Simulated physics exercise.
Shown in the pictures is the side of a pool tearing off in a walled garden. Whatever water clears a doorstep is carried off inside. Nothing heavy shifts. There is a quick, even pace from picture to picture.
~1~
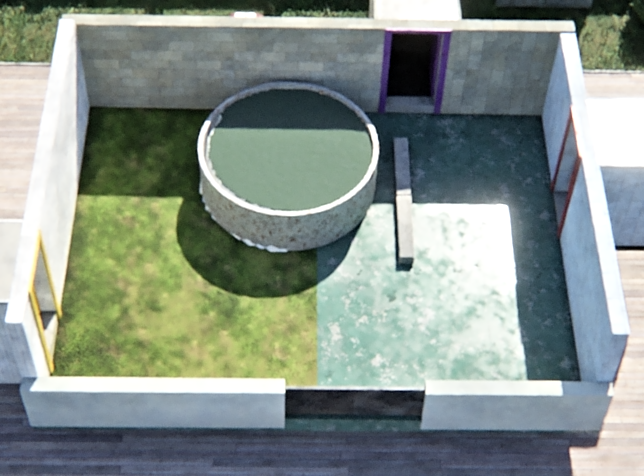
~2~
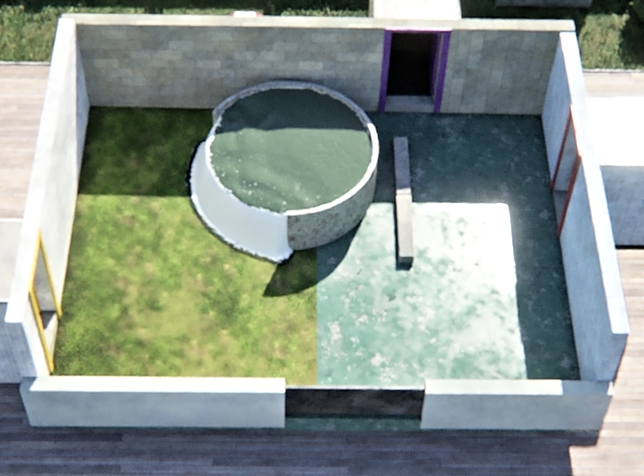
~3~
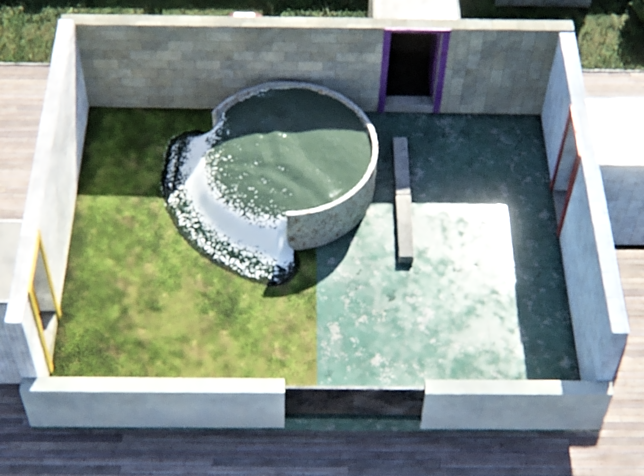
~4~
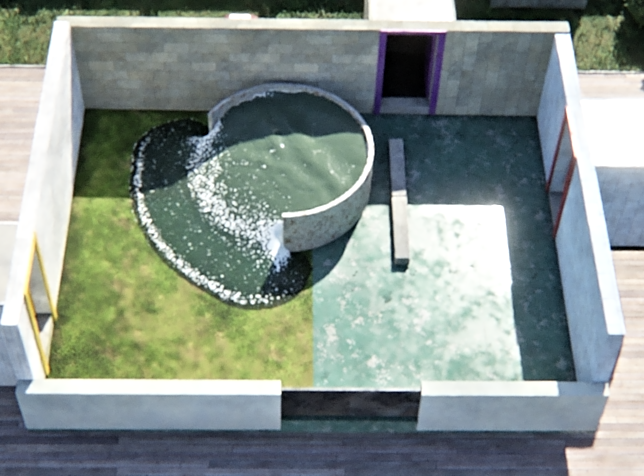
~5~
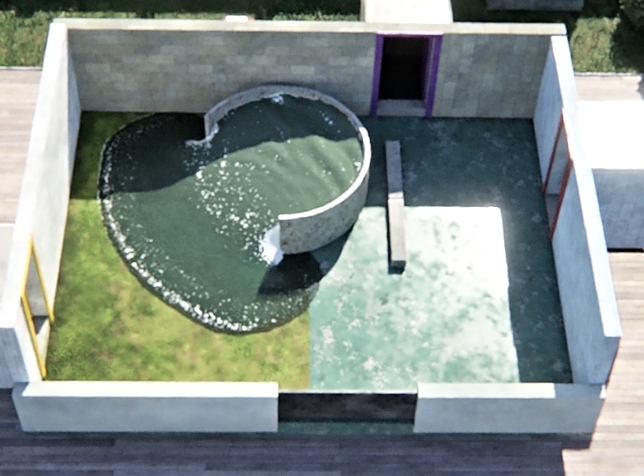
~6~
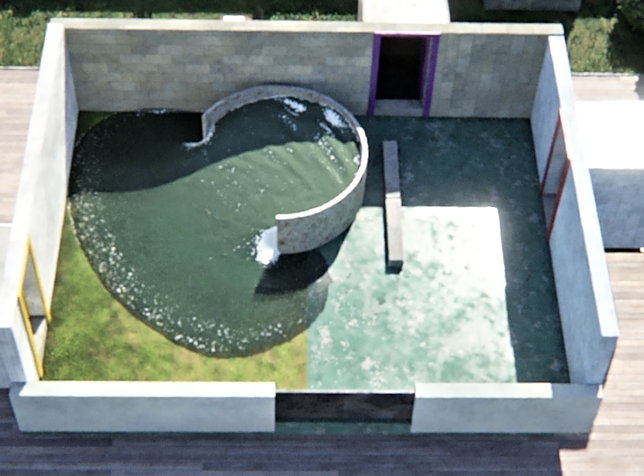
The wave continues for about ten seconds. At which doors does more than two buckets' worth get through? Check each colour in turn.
In the end the red door gets over two buckets, the yellow door gets over two buckets, the purple door gets two buckets or fewer.
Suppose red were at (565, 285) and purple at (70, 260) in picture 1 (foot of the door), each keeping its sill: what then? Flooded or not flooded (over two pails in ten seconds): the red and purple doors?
Red: Above; purple: Above.
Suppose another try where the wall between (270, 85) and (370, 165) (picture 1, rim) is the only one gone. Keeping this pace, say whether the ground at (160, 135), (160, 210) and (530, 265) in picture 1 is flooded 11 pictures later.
In turn: Covered, not flooded, wet.
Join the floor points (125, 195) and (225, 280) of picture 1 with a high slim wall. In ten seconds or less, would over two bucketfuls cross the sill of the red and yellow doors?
Result - the red one tops the threshold, and the yellow one remains within bounds.
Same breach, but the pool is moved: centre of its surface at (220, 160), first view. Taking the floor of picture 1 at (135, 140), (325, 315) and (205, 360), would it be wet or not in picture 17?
One after the other: Flooded, no water, wet.
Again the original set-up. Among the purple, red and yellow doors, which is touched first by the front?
I pick the yellow one.
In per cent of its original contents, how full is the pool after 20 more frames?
20 per cent or thereabouts.
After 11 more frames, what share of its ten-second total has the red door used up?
About 0 %.
A moment on, water covers 45 % of the floor; the red door not reached, the yellow door not reached, the purple door not reached.
Next, water covers 50 % of the floor; the red door not reached, the yellow door under two buckets in, the purple door not reached.
Then, water covers 55 % of the floor; the red door not reached, the yellow door over two buckets in, the purple door not reached.
Later, water covers 90 % of the floor; the red door not reached, the yellow door far over two buckets in, the purple door wet at the sill, nothing in.
In the end, water covers 100 % of the floor; the red door over two buckets in, the yellow door far over two buckets in, the purple door wet at the sill, nothing in.
